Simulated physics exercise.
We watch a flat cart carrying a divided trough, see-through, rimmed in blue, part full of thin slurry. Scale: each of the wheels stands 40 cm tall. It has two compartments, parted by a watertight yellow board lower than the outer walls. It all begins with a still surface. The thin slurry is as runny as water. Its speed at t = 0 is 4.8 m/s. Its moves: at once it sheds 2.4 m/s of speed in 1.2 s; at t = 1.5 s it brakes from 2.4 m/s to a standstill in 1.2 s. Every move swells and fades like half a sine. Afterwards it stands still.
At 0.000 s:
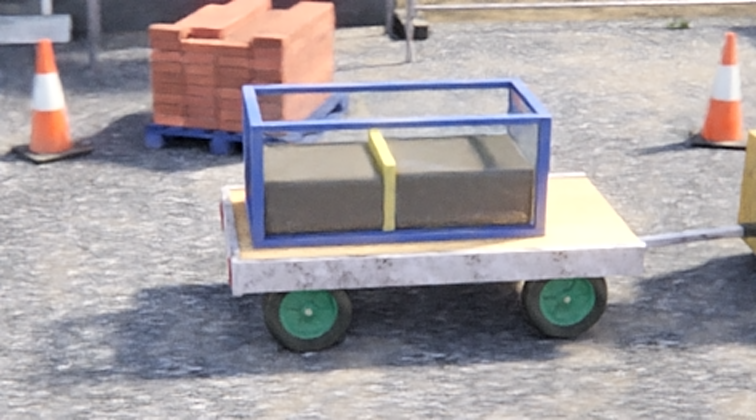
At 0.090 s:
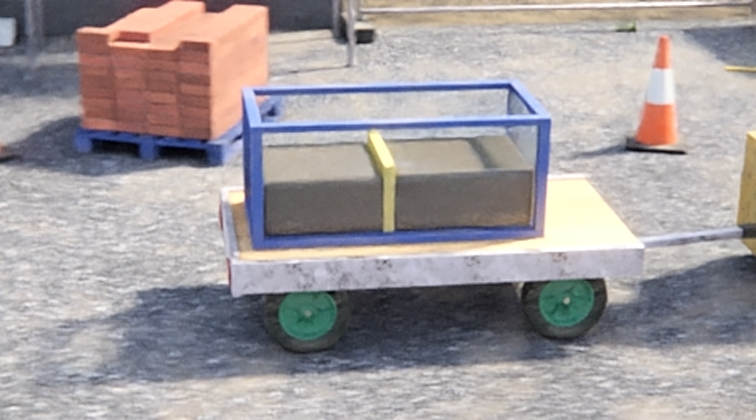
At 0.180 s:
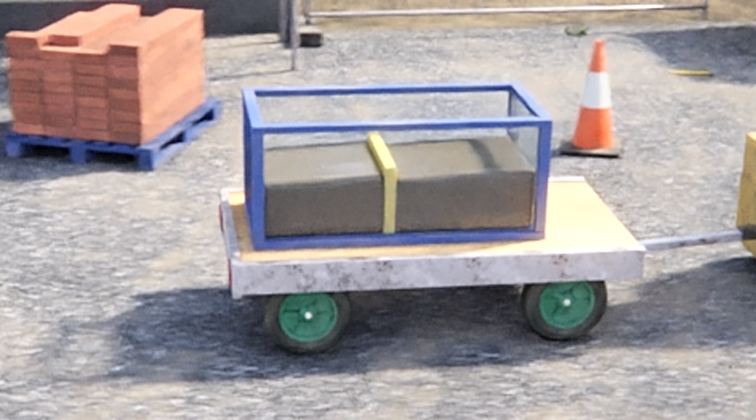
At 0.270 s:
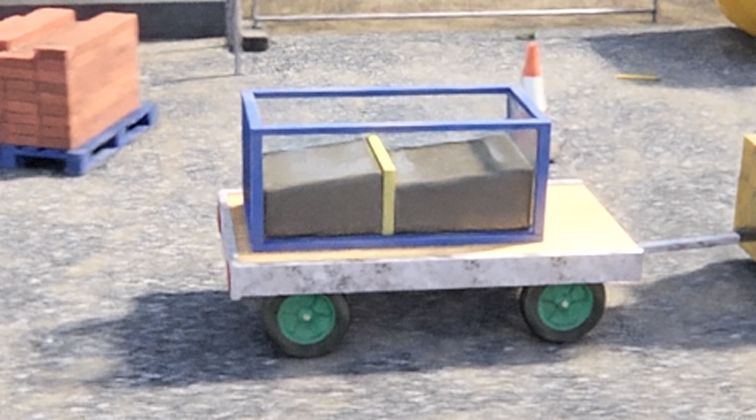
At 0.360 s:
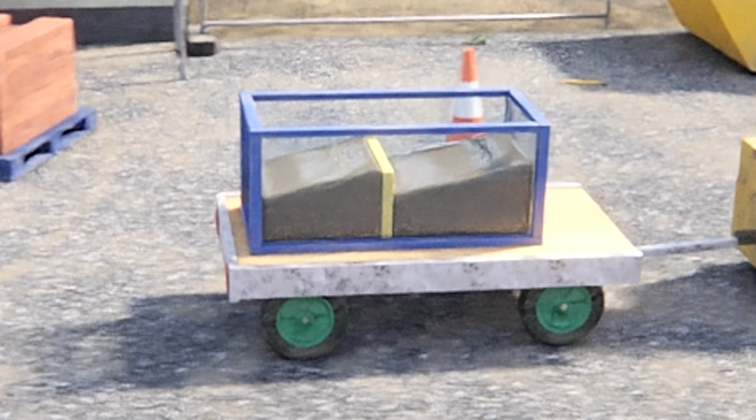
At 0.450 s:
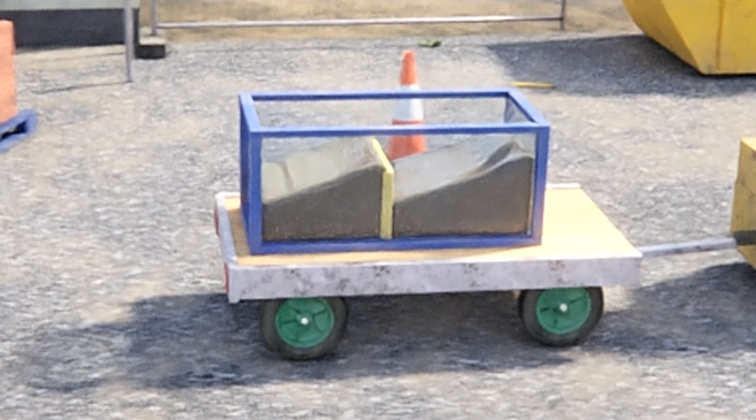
In a gravel yard, a cart rolls right as dark slurry slopes up in both compartments.
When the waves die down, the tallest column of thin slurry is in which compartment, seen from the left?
It is deepest in the second one.
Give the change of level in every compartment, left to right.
From the left: 3 down, 3 up.
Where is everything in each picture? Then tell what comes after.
The first frame shows levels, left to right, (322, 171), (463, 166); board top at (390, 166); the front is on the right, levels are read along the near wall; a wheel hub at (309, 315).
The second frame shows levels, left to right, (322, 172), (463, 167).
The third frame shows levels, left to right, (323, 174), (463, 169).
The fourth frame shows levels, left to right, (322, 175), (462, 171).
The fifth frame shows levels, left to right, (320, 178), (461, 175).
The sixth frame shows levels, left to right, (320, 179), (461, 176); a wheel hub at (306, 324).
After 1.15 s the compartments hold 25, 29 cm, left to right.
After 2.15 s the compartments hold 24, 30 cm, left to right.
After 3.25 s the compartments hold 24, 31 cm, left to right.
After 5.68 s the compartments hold 24, 30 cm, left to right.
